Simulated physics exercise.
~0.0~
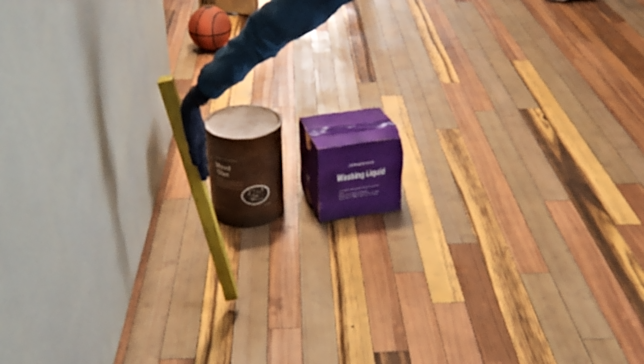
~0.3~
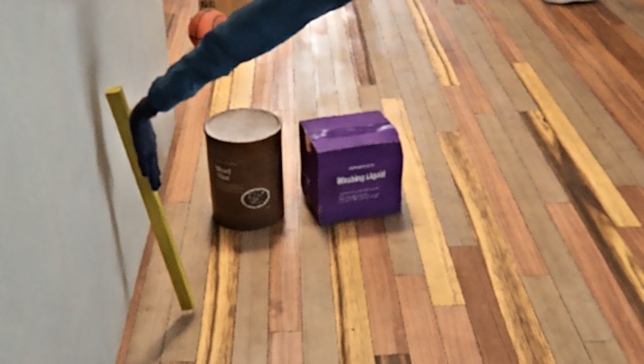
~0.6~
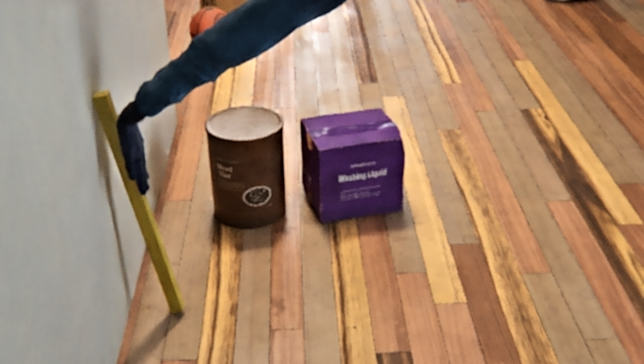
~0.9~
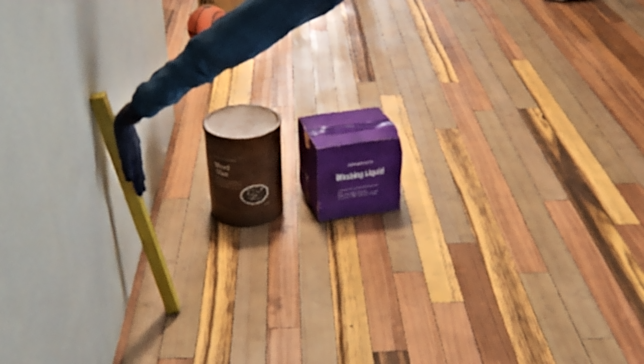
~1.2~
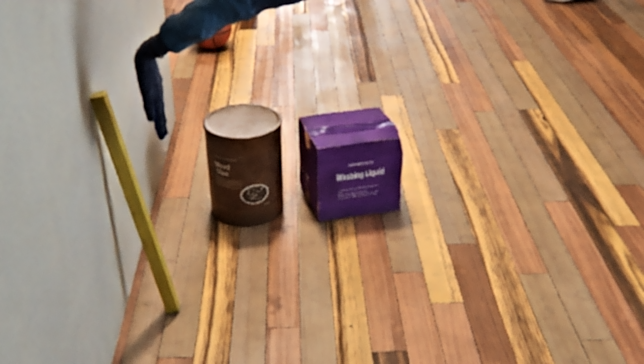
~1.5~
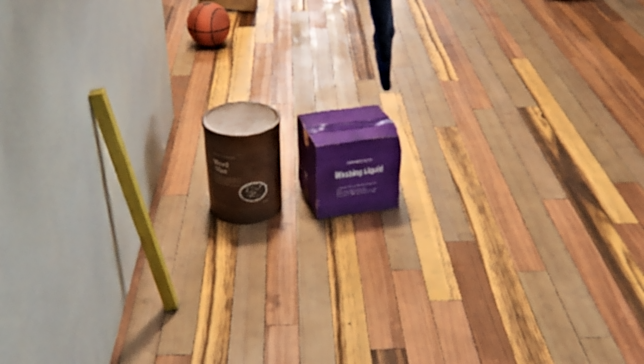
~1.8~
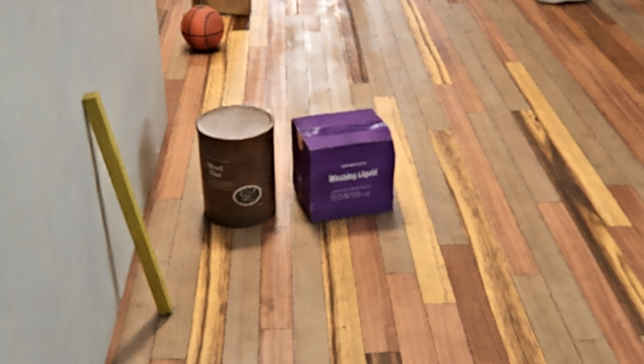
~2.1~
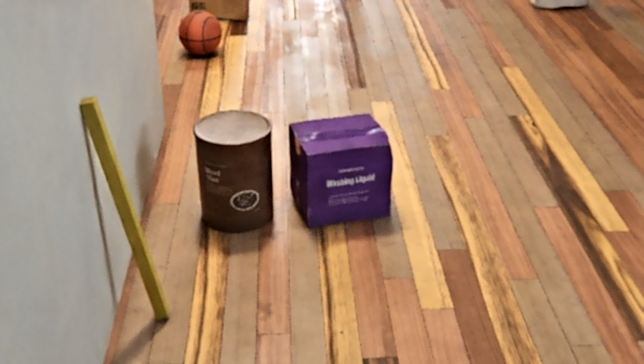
At first, a dark-sleeved arm holds a yellow pole upright at a slight tilt on a wooden floor, beside a brown pail and a purple box, with a basketball farther back. The hand moves the pole left until its top meets the pale wall, and it steadies it there for a moment. Then the fingers let go and the arm draws back, passing behind the pail and box before leaving view. The pole stays leaning against the wall, its foot on the floorboards, while the pail and box remain standing where they were.
